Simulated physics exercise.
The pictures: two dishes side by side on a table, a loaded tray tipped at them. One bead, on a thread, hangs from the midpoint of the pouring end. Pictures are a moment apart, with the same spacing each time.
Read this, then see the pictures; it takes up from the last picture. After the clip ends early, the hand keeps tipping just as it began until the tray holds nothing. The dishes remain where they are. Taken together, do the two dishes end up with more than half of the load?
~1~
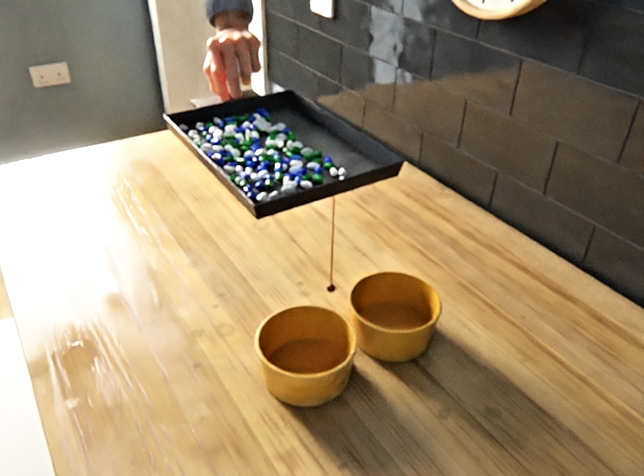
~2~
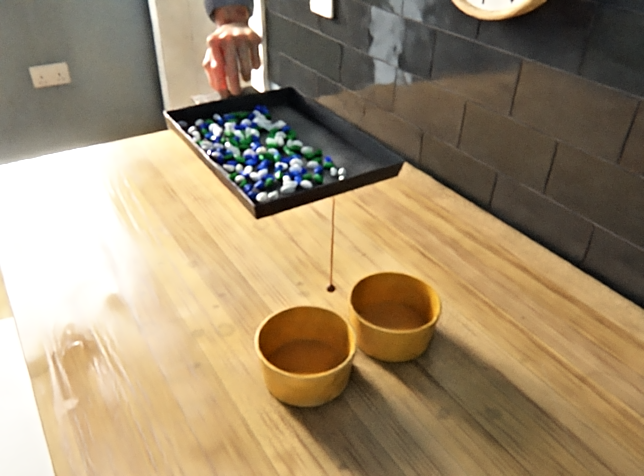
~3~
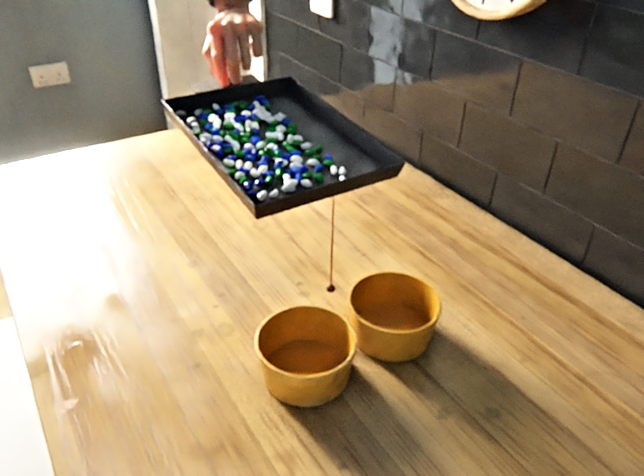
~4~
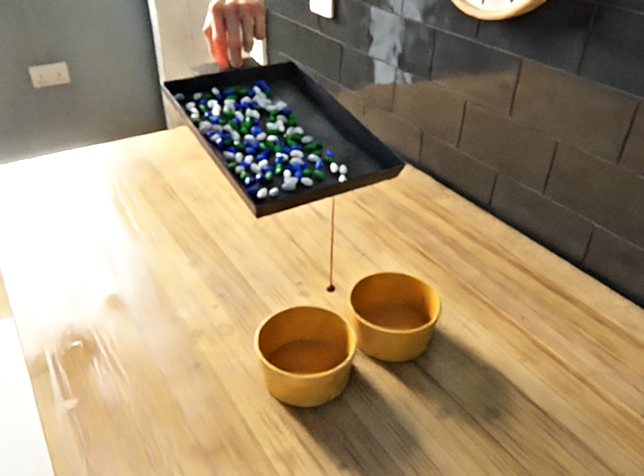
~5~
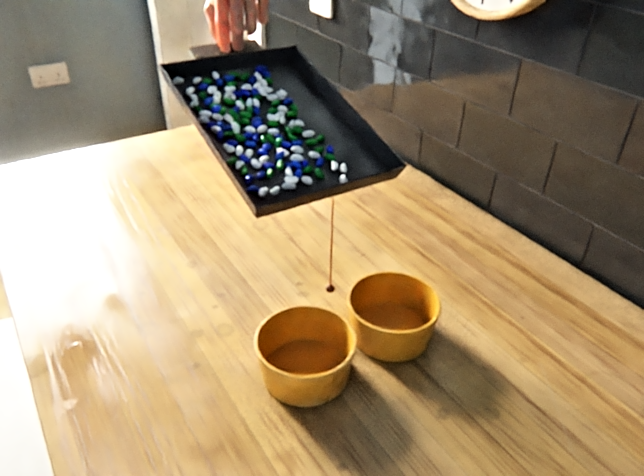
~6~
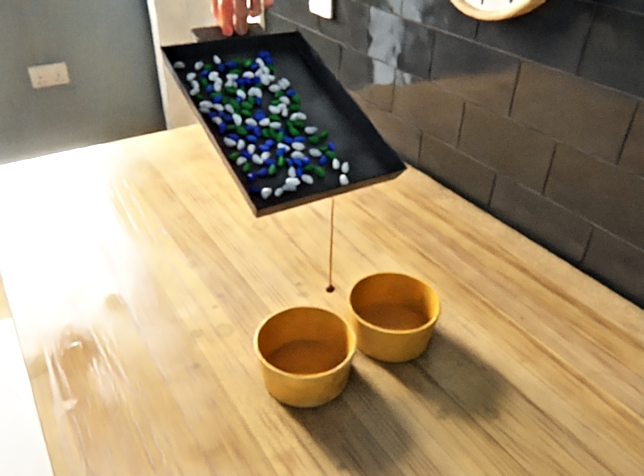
Result: Mostly caught.
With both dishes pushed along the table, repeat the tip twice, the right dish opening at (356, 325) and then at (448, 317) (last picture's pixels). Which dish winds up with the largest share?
First try: The right-side dish; second try: The left-side dish.
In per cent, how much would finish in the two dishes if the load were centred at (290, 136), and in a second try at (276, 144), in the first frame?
Estimates in order: 80 percent, 80 percent.
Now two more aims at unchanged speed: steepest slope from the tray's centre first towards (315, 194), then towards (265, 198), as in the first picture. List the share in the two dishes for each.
I'd put it at some 80 % and then some 60 %.
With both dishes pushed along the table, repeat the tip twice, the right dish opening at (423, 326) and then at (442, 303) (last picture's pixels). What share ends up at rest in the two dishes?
Roughly 60% first, roughly 80% second.
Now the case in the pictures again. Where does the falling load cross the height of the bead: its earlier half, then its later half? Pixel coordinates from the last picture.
Near (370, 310) and later near (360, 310).
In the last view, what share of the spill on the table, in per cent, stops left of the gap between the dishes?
Reading: Around 10 %.
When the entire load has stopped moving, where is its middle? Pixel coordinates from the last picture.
About pixel (373, 346).
Soon after the last picture, tray tipped steeply; nearly all on the tray; a small part in the air.
A little later, tray tipped past a quarter turn; about a third on the tray; a small part in the left dish; about a quarter in the right dish; a small part outside both; about a quarter in the air.
Later still, tray tipped past a quarter turn; about a third in the left dish; about half in the right dish; about a quarter outside both.
At rest, tray tipped past a quarter turn; about a third in the left dish; about half in the right dish; about a quarter outside both.
